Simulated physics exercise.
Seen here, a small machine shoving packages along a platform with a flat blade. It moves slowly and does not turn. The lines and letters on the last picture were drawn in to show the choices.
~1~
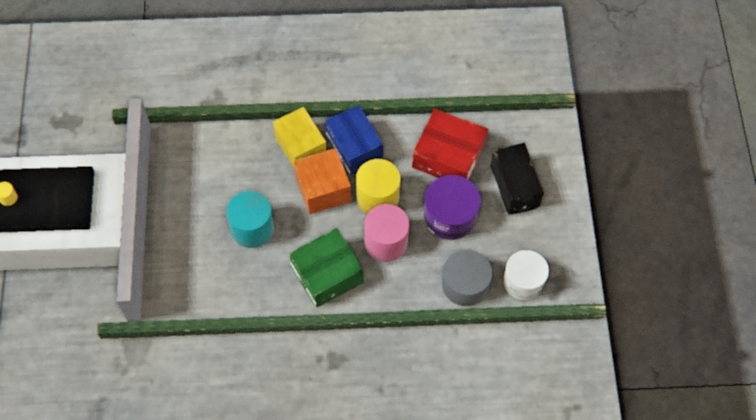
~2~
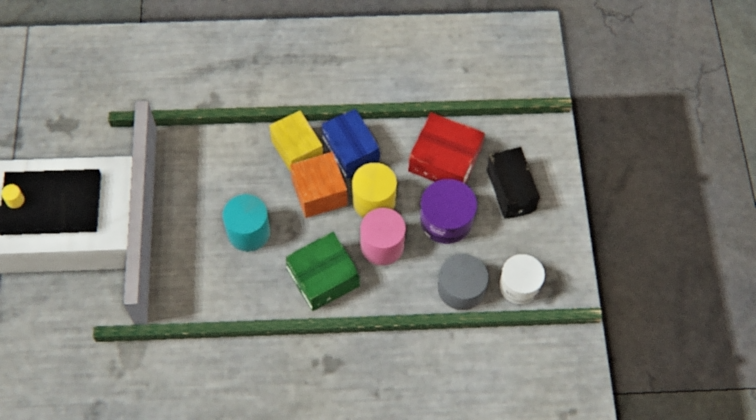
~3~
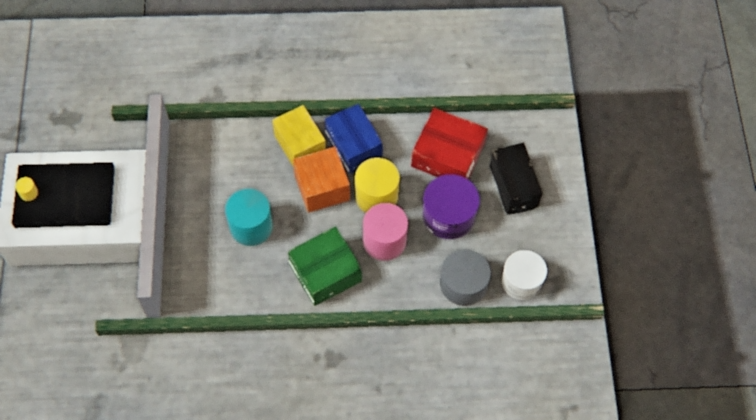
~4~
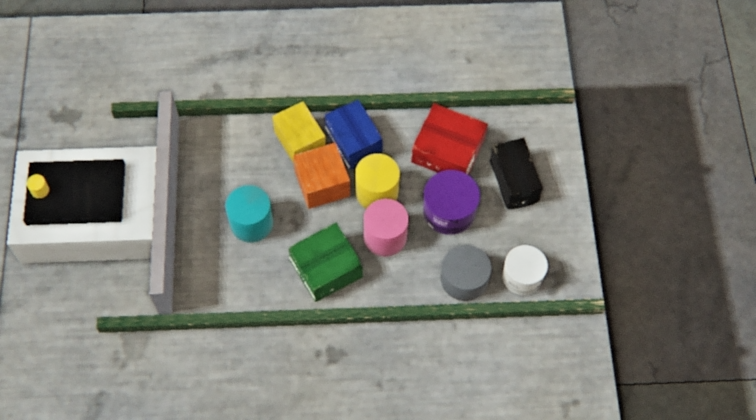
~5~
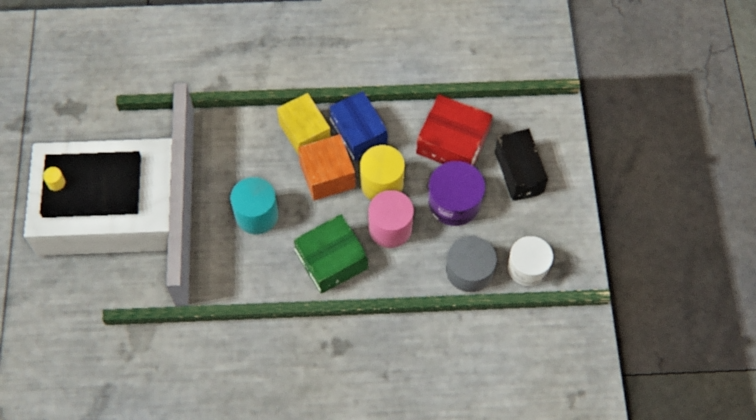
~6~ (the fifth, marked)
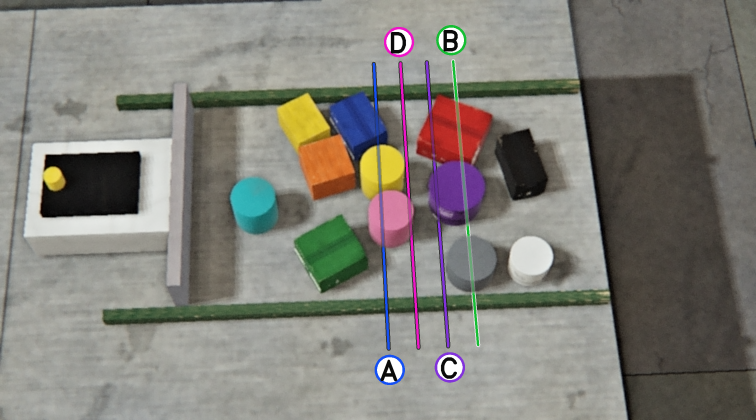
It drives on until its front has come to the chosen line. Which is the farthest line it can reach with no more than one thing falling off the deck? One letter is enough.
Up to line B.
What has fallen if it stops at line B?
It is the black box.
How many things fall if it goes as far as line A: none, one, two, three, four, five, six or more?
In all, none.
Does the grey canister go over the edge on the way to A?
No.
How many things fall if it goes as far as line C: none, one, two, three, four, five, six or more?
The count is none.
On the marked copy, A at (381, 198); B at (465, 195); C at (437, 196); D at (409, 197).
Taking B. A third of the way, robot (203, 179); yellow crate (312, 126); orange crate (333, 167).
Two thirds of the way, robot (305, 175); black box (539, 164); purple pail (500, 193).
When it is over, robot (385, 172); black box over the edge; white pail (597, 260); one fallen.
As for the rest, A is within the limit but short; C is within the limit but short; D is within the limit but short.
